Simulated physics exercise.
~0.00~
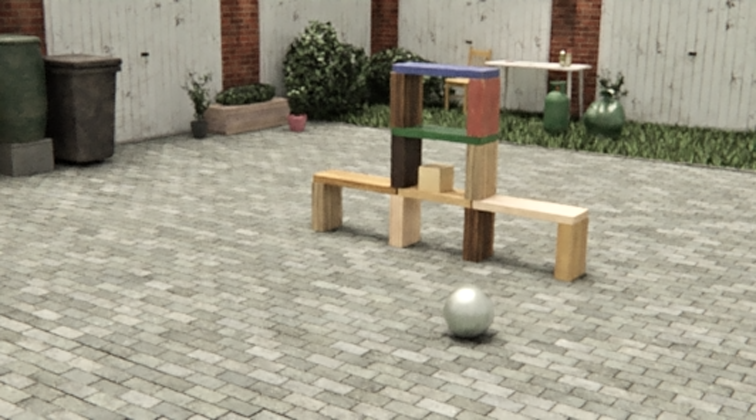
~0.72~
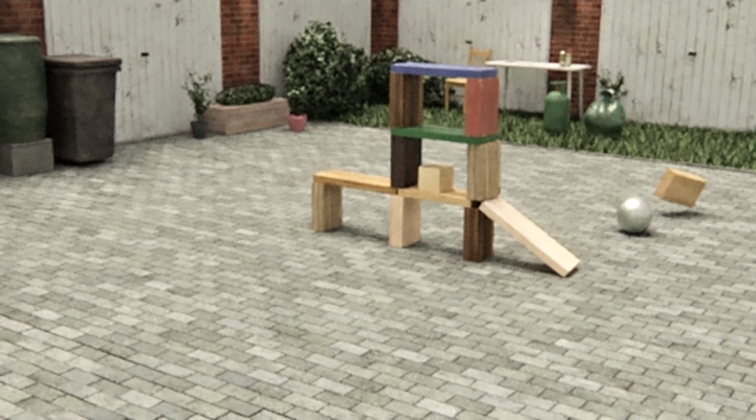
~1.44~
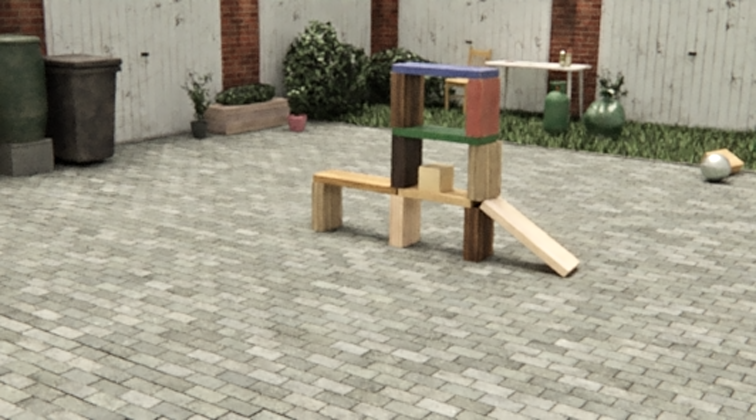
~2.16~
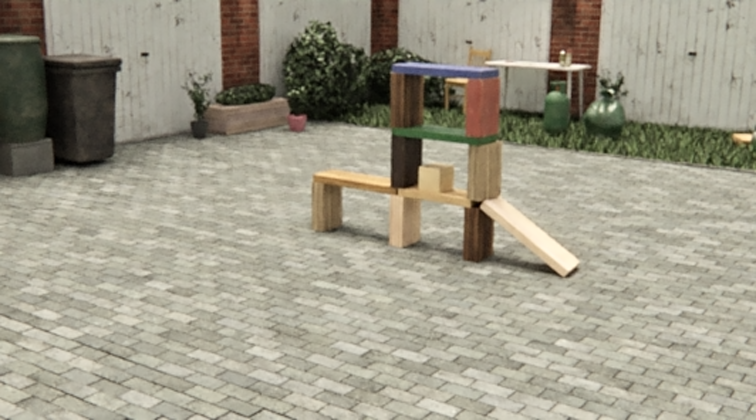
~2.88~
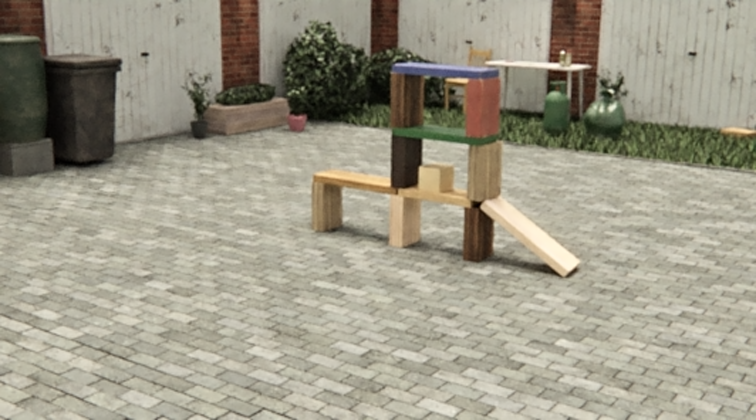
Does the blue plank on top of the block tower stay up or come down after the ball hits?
The blue plank stays up, still lying across the top of the tower at the end.
